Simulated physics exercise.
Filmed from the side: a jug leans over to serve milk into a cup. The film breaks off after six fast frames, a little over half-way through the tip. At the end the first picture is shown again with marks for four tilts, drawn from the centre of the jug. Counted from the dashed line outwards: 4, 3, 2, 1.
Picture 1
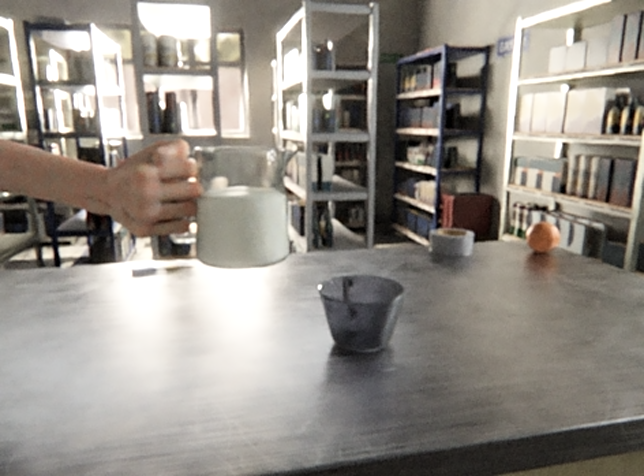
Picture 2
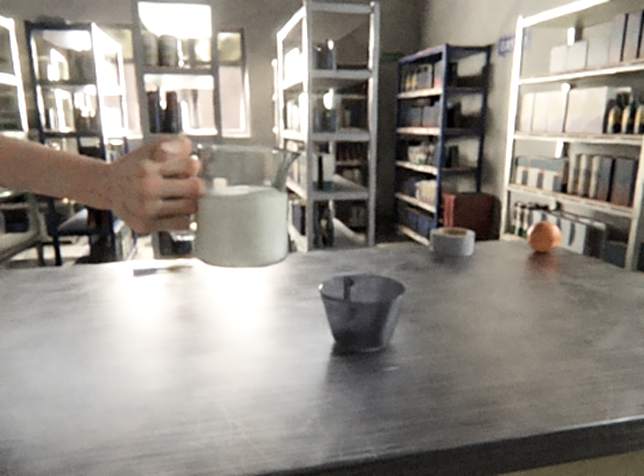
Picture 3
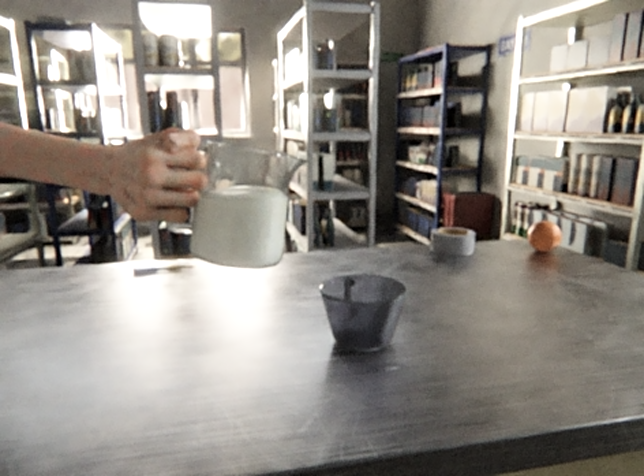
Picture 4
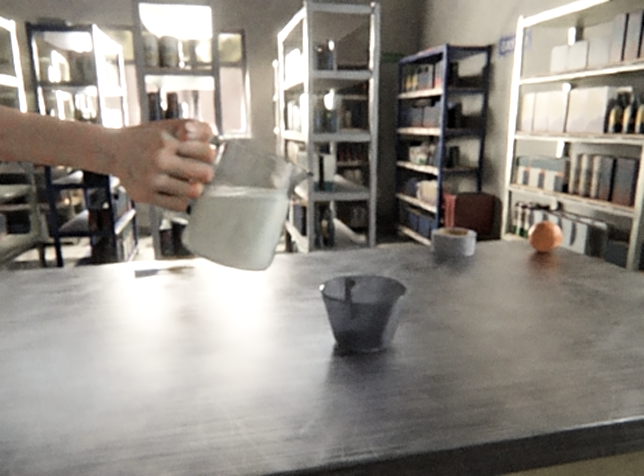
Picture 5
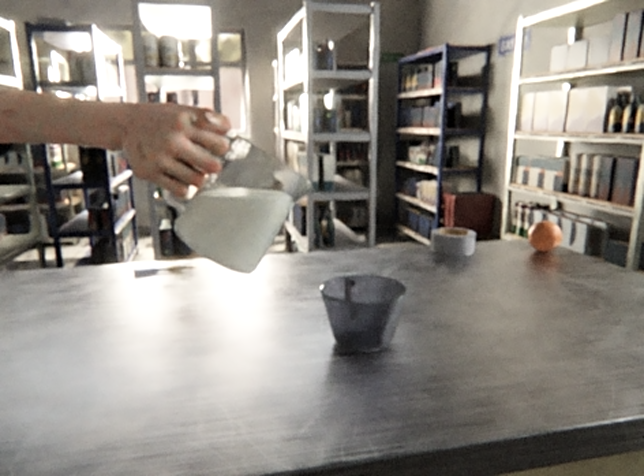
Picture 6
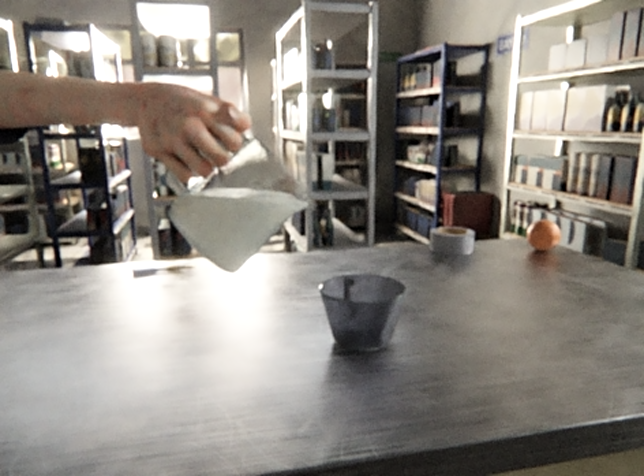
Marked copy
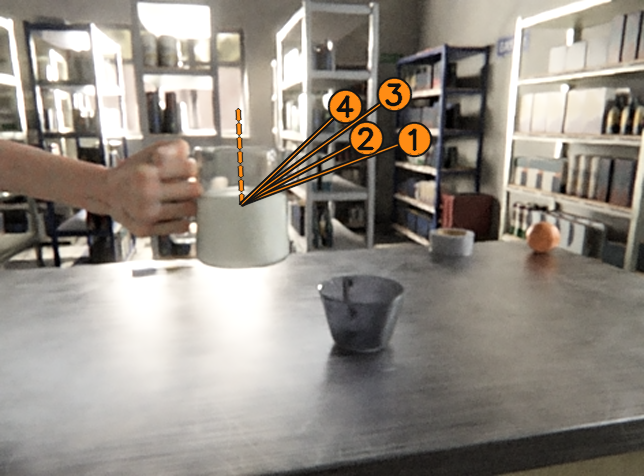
At first, a hand at the left holds a clear jug of pale liquid upright above a grey table, near a small dark cup. The hand then tilts the jug steadily to the right, its base swinging up to the left, until it leans steeply with the liquid still inside.
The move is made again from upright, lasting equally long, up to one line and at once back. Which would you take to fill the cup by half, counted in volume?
Take 1.
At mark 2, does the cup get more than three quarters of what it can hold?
No, it does not.
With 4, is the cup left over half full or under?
Under.
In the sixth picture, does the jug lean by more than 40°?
Yes, it does.
In orange, 1 at (398, 144); 2 at (350, 145); 3 at (380, 103); 4 at (333, 117).
Choosing 1, the cup ends with about 52 % of what it can hold; 4 % of the milk is spilt.
Choosing 2, the cup ends with about 34 % of what it can hold.
Choosing 3, the cup ends with about 16 % of what it can hold.
Choosing 4, the cup ends with about 6 % of what it can hold.
